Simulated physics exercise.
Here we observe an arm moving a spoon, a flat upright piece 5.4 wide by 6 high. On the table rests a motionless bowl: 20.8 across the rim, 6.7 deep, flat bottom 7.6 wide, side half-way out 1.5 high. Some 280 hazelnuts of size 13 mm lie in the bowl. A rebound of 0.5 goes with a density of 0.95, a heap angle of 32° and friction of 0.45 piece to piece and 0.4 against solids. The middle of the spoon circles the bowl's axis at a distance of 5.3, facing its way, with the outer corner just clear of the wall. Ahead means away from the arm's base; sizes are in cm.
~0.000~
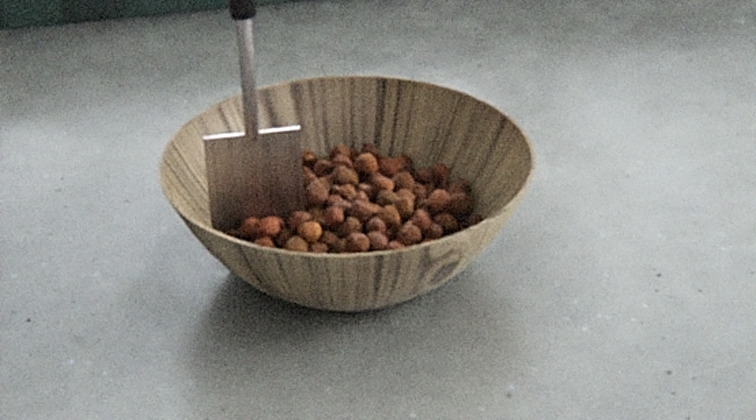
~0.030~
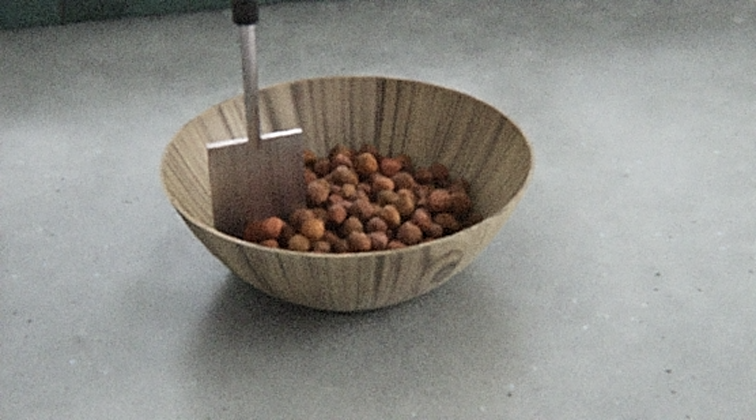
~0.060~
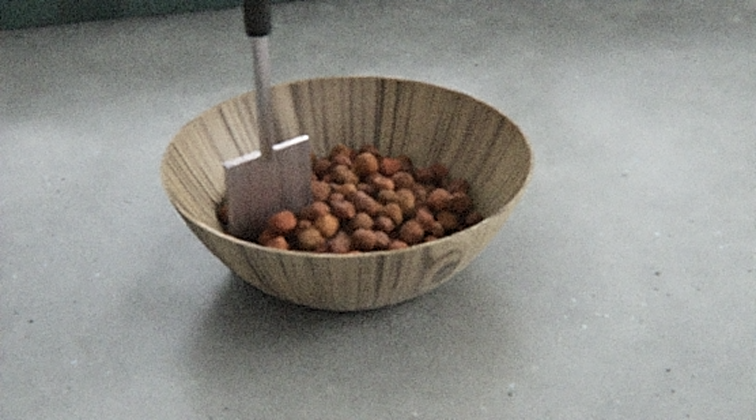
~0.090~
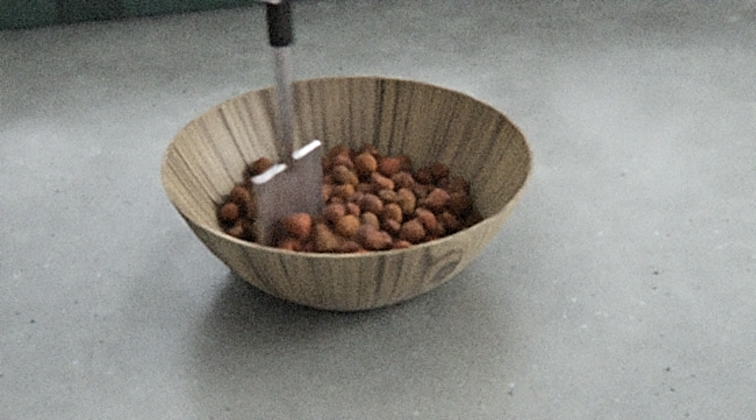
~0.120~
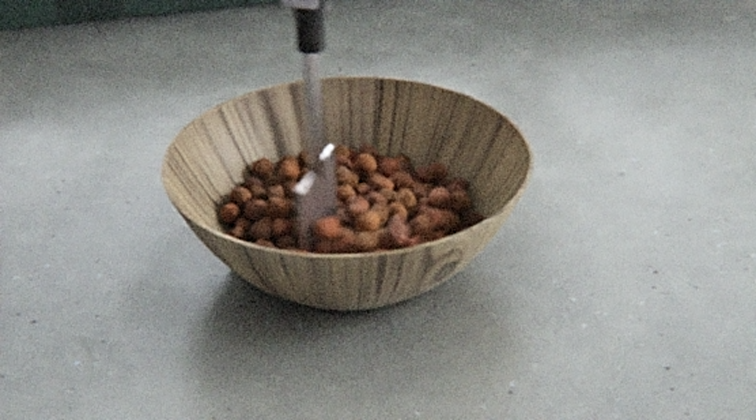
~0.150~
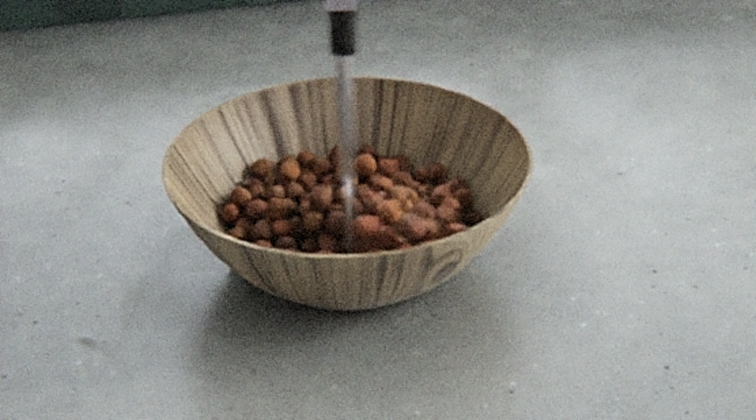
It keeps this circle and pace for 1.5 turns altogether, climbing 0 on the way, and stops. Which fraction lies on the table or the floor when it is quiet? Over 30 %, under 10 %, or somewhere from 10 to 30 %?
Somewhere from 10 to 30 %.
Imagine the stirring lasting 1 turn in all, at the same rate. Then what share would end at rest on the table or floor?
It would be around 15 per cent.
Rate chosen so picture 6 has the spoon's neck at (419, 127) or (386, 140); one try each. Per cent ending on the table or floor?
So, roughly 40 percent the first time and 30 percent the second.
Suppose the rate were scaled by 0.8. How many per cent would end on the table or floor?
Some 15 in a hundred.
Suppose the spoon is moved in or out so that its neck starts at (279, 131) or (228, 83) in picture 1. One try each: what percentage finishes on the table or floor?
10 and 0 per cent.
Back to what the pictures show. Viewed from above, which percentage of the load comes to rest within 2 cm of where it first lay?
About 25 percent.
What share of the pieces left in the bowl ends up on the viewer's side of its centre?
Some 40 per cent.
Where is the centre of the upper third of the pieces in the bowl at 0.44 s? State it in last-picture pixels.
I'd point to somewhere close to (313, 140).
By 0.44 s, 259° round, highest piece 10 above the table; 261 in the bowl, 9 on the table or floor, 11 in flight or on the tool.
By 0.74 s, 78° round, highest piece 9 above the table; 236 in the bowl, 41 on the table or floor, 4 in flight or on the tool.
By 1.08 s, 180° round, highest piece 7 above the table; 222 in the bowl, 59 on the table or floor.
By 1.78 s, 180° round, highest piece 6 above the table; 222 in the bowl, 59 on the table or floor.
Final count, 222 in the bowl, 59 on the table or floor. That is 21 % on the table or floor.
